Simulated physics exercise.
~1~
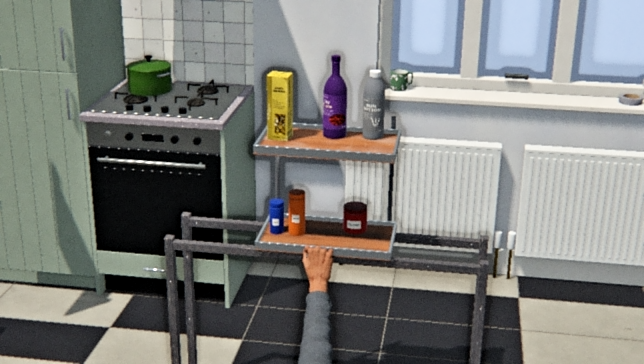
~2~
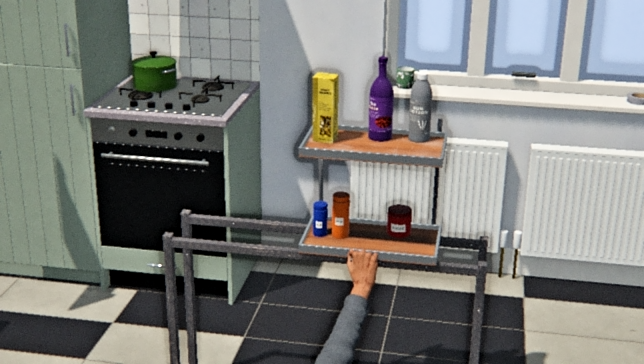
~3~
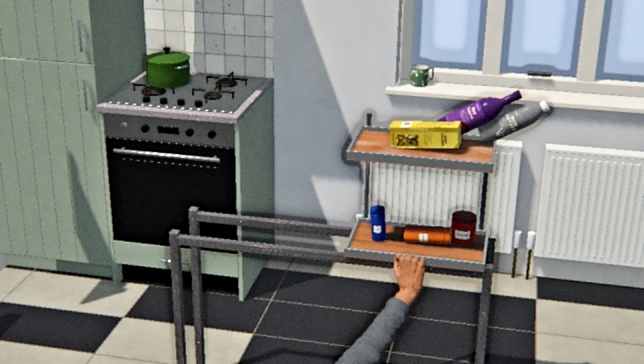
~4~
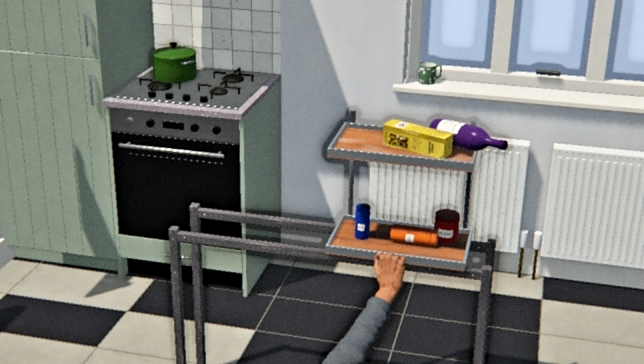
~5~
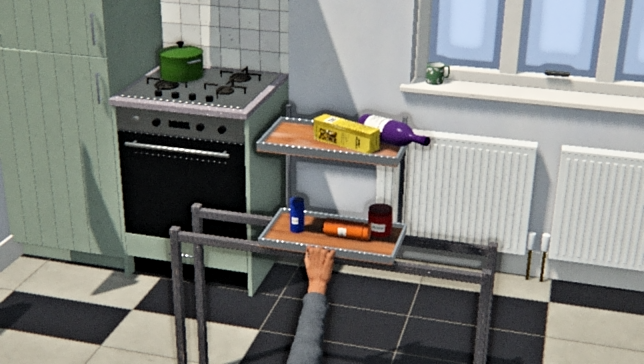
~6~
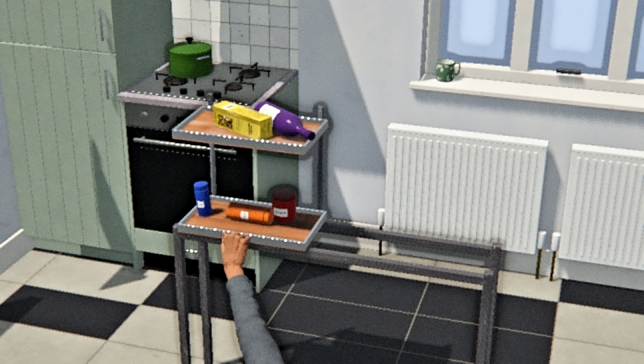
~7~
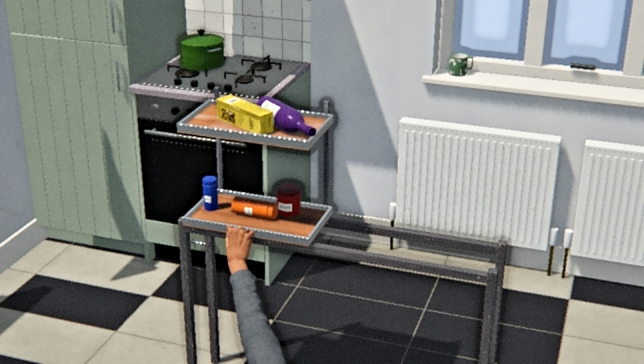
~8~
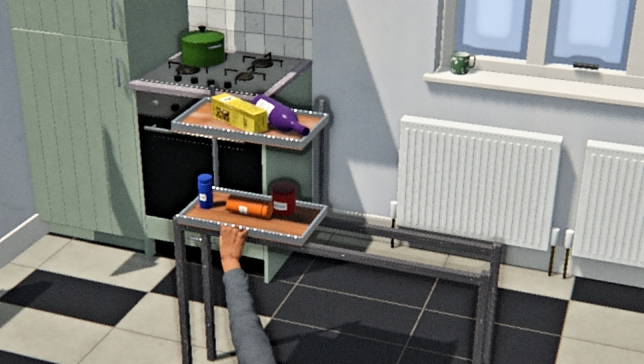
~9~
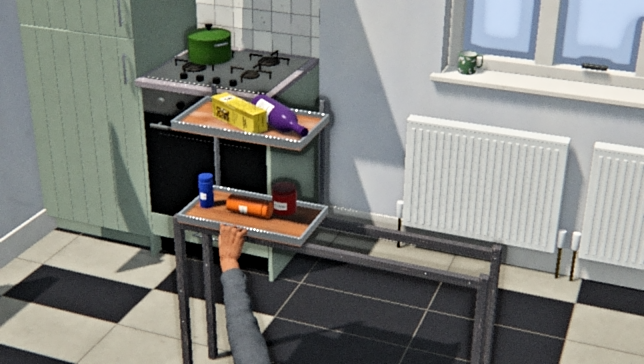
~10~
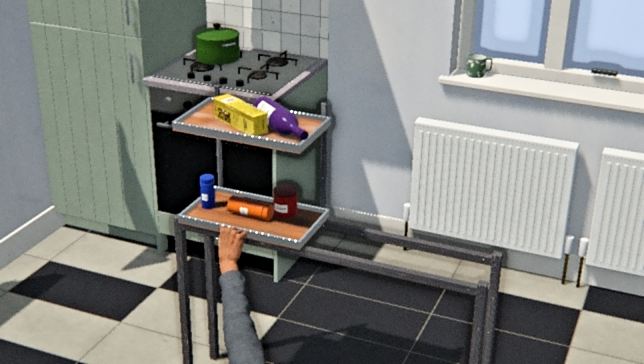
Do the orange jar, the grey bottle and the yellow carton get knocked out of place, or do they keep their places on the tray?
All three lose their places. The orange jar and the yellow carton end up lying on their sides on the tray, and the grey bottle is no longer on it.
